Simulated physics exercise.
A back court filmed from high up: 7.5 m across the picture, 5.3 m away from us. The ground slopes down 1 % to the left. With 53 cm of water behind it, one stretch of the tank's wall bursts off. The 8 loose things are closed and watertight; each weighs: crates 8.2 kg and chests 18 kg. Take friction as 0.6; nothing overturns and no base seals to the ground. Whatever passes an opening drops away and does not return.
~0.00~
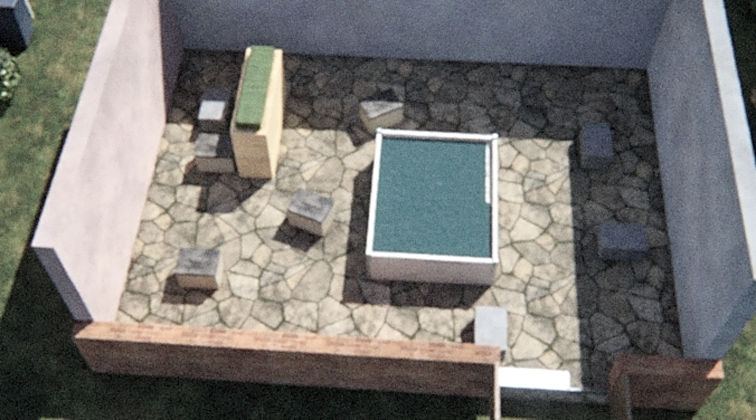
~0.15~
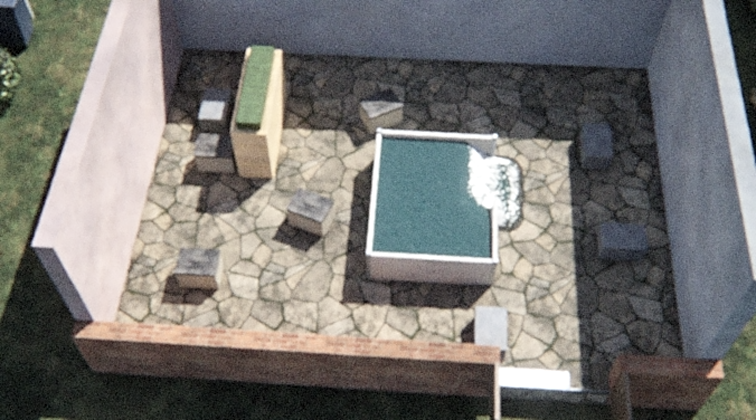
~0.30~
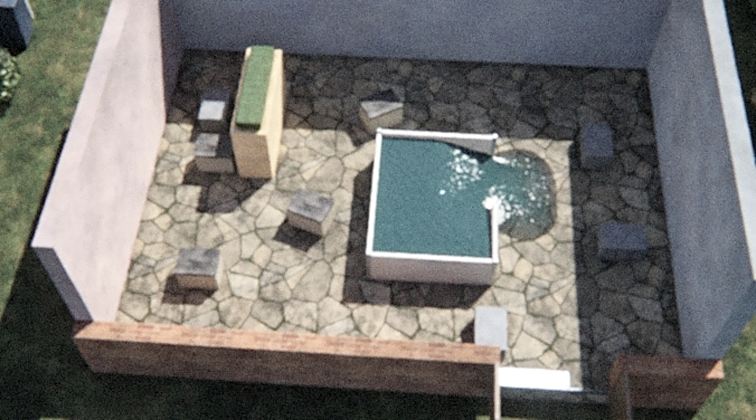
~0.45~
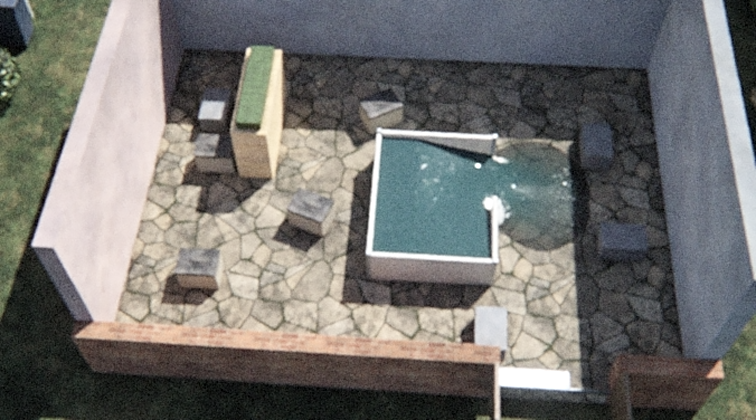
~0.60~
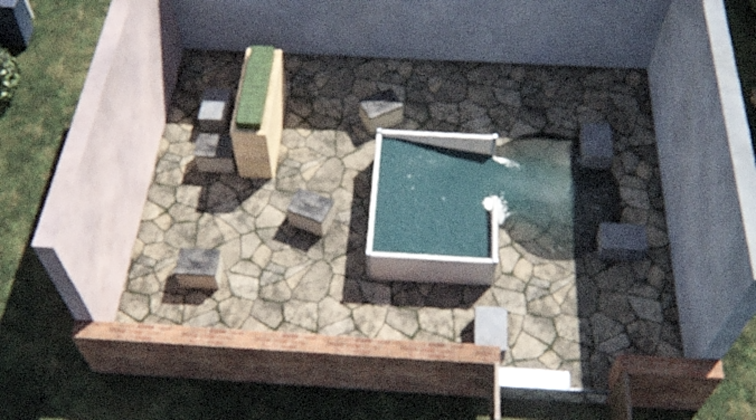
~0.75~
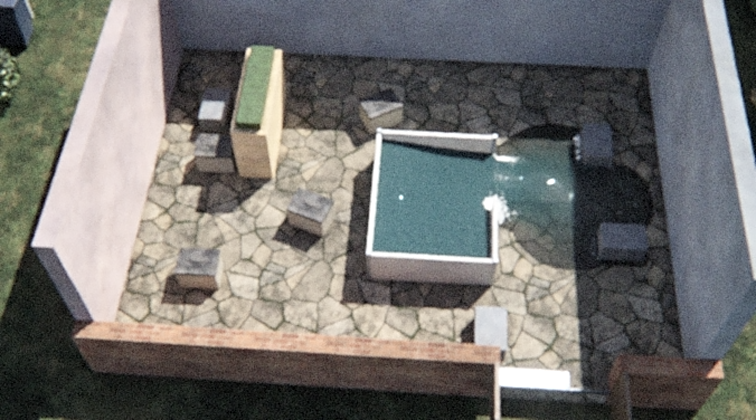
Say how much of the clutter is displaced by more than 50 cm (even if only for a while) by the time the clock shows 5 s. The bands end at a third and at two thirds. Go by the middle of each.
It is one to two thirds.
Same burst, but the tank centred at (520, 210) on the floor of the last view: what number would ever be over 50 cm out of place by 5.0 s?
Then 3.
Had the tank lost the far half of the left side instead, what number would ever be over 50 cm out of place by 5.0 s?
Then 0.
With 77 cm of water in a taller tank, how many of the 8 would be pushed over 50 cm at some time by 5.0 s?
In that case 4 of them.
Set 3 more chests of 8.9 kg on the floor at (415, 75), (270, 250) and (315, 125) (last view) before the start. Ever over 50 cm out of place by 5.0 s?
In that order: Over, less, under.
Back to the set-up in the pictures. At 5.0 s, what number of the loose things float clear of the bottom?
At that moment 0.
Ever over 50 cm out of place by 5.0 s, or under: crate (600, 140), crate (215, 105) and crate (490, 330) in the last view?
In turn: Over, short of it, past it.
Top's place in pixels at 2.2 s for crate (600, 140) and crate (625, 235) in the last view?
Around (643, 69) and (653, 293).
After 1.1 s 0 of 8 are over 50 cm from their spots; 0 afloat.
After 2.2 s 2 of 8 are over 50 cm from their spots; 2 afloat.
After 3.5 s 2 of 8 are over 50 cm from their spots; 1 afloat.
After 5.0 s 3 of 8 are over 50 cm from their spots, and 3 have been at some point; 0 afloat.
